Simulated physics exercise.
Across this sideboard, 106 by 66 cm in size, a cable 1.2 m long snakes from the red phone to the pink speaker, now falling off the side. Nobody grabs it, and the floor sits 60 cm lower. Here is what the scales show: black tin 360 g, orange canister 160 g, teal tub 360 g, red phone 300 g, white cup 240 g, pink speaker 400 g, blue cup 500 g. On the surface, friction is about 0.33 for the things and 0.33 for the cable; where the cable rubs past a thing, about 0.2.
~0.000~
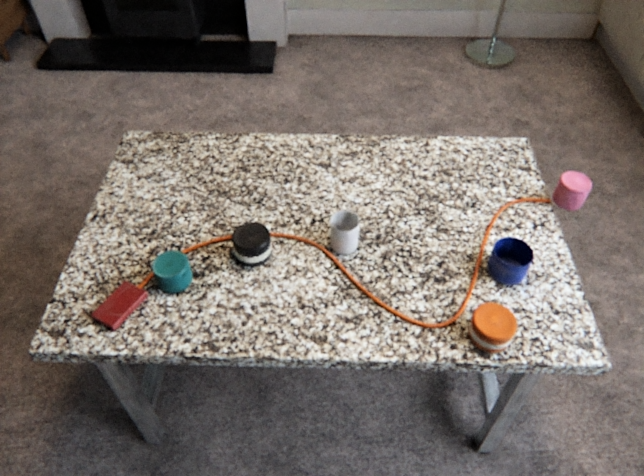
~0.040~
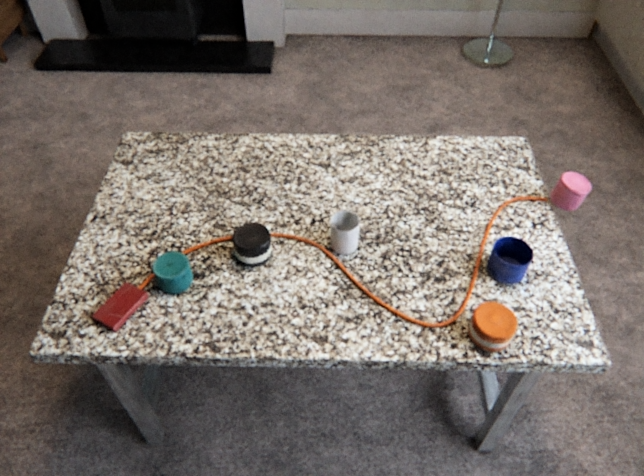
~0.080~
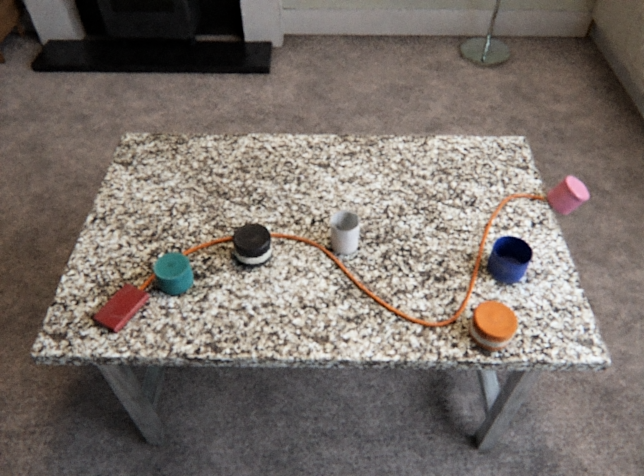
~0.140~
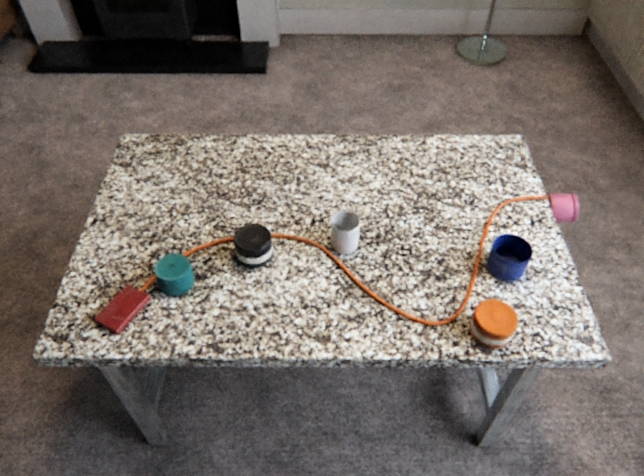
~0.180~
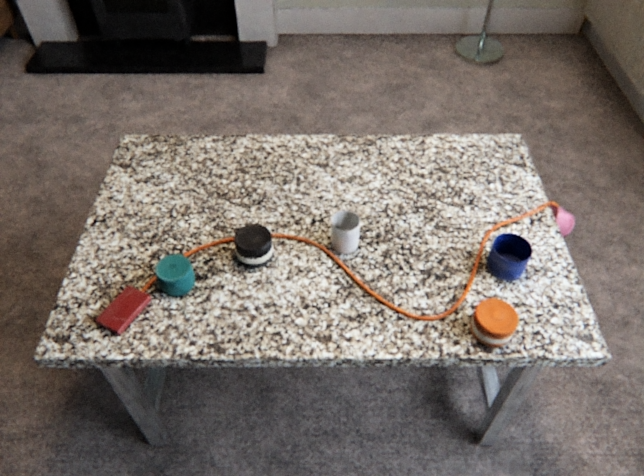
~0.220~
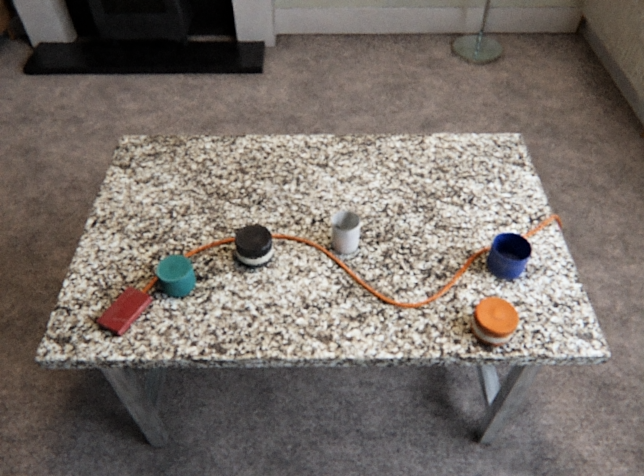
The pink speaker slips down past the table's right edge, and the orange cable shifts.
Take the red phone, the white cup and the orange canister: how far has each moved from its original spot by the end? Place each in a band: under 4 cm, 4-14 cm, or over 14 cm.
Red phone: Big move; white cup: Fair move; orange canister: Small move.
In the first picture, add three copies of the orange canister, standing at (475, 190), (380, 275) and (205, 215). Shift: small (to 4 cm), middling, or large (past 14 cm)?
Shift 1: Minor. Shift 2: Major. Shift 3: Minor.
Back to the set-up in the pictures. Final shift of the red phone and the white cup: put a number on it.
The red phone moved about 30 cm and the white cup about 8 cm.
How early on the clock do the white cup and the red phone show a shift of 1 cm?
For the white cup it's 0.34 s, while the red phone gets there at 0.34 s.
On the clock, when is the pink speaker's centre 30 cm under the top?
Answer: 0.30 s on the clock.
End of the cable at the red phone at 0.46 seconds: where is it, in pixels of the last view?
Somewhere about (178, 273) in the final view.
By 0.5 s, the cable's tail end at (178, 273); red phone 8 cm off its start, white cup 6 cm off its start, pink speaker over the edge.
By 0.7 s, the cable's tail end at (234, 255); red phone 20 cm off its start, white cup 7 cm off its start, pink speaker over the edge.
By 1.0 s, the cable's tail end at (272, 247); red phone 28 cm off its start at (248, 242), white cup 7 cm off its start at (349, 196), pink speaker over the edge.
By 1.2 s, the cable's tail end at (272, 247); red phone 28 cm off its start, white cup 7 cm off its start, pink speaker over the edge.
By 2.4 s, the cable's tail end at (272, 247); red phone 28 cm off its start at (248, 242), white cup 7 cm off its start at (349, 196), orange canister 0 cm off its start at (497, 314), pink speaker over the edge.
